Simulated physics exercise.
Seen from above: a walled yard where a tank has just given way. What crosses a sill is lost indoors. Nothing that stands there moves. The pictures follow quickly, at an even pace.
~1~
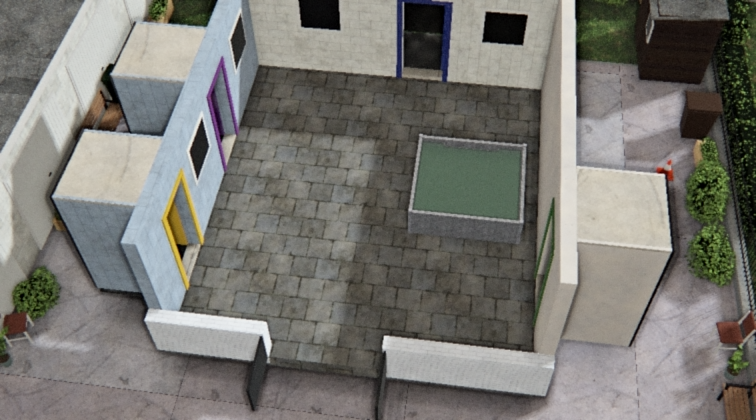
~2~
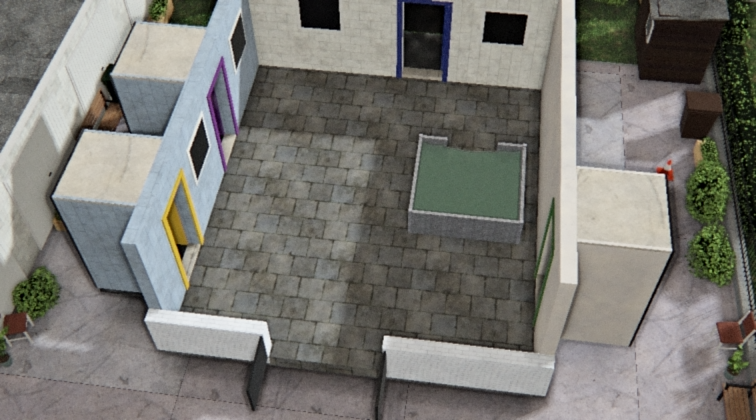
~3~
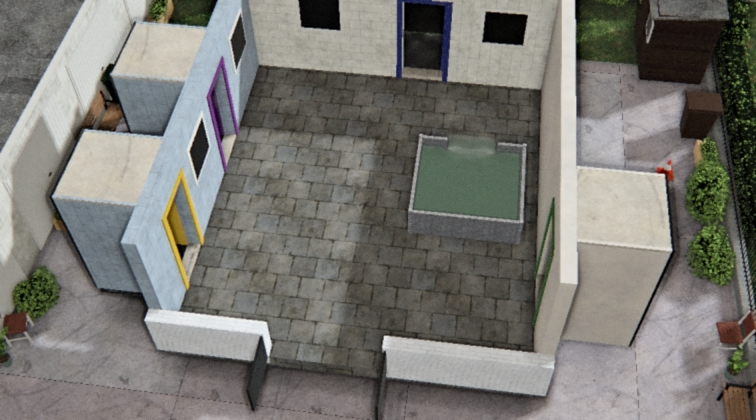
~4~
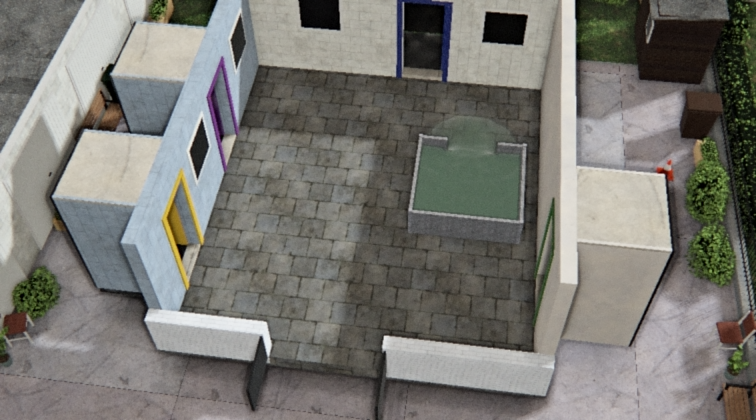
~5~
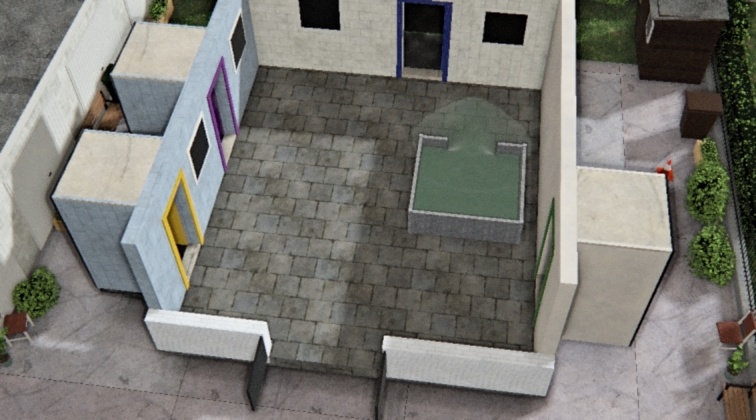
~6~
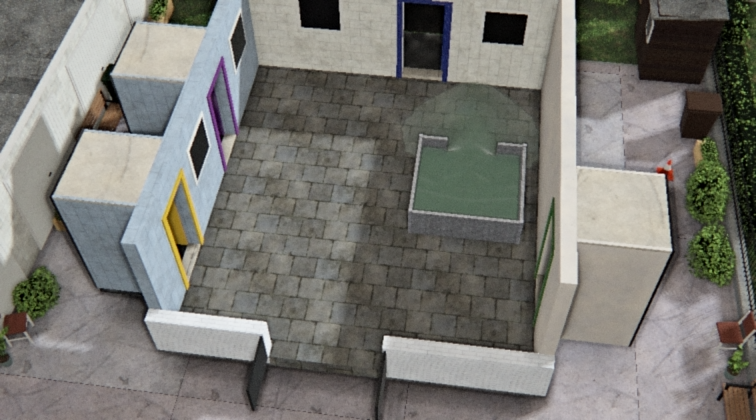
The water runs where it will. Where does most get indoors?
It is the blue one.
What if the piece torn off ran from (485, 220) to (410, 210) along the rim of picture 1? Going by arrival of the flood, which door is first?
First comes the one in green.
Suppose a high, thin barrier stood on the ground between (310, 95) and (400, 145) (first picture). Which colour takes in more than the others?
The blue one.
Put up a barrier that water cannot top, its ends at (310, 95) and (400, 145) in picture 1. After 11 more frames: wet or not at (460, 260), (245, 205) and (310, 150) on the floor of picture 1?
In that order: No water, free of water, clear.
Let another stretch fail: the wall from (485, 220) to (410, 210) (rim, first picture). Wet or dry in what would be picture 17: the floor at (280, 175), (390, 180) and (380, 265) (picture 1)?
In turn: No water, no water, flooded.
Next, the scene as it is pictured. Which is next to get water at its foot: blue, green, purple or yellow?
I say the blue-painted one.
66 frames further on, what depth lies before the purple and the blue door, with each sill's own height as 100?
In turn 150 and 70 per cent.
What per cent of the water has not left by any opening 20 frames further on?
Some 96 per cent.
A moment on, water covers 15 % of the floor; yellow door not reached, green door not reached, purple door not reached, blue door a trickle in.
Next, water covers 20 % of the floor; yellow door not reached, green door not reached, purple door not reached, blue door some in.
Then, water covers 30 % of the floor; yellow door not reached, green door not reached, purple door not reached, blue door some in.
Later, water covers 50 % of the floor; yellow door wet at the sill, nothing in, green door wet at the sill, nothing in, purple door a trickle in, blue door a lot in.
In the end, water covers 80 % of the floor; yellow door wet at the sill, nothing in, green door wet at the sill, nothing in, purple door some in, blue door a lot in; the blue door has let in the most.
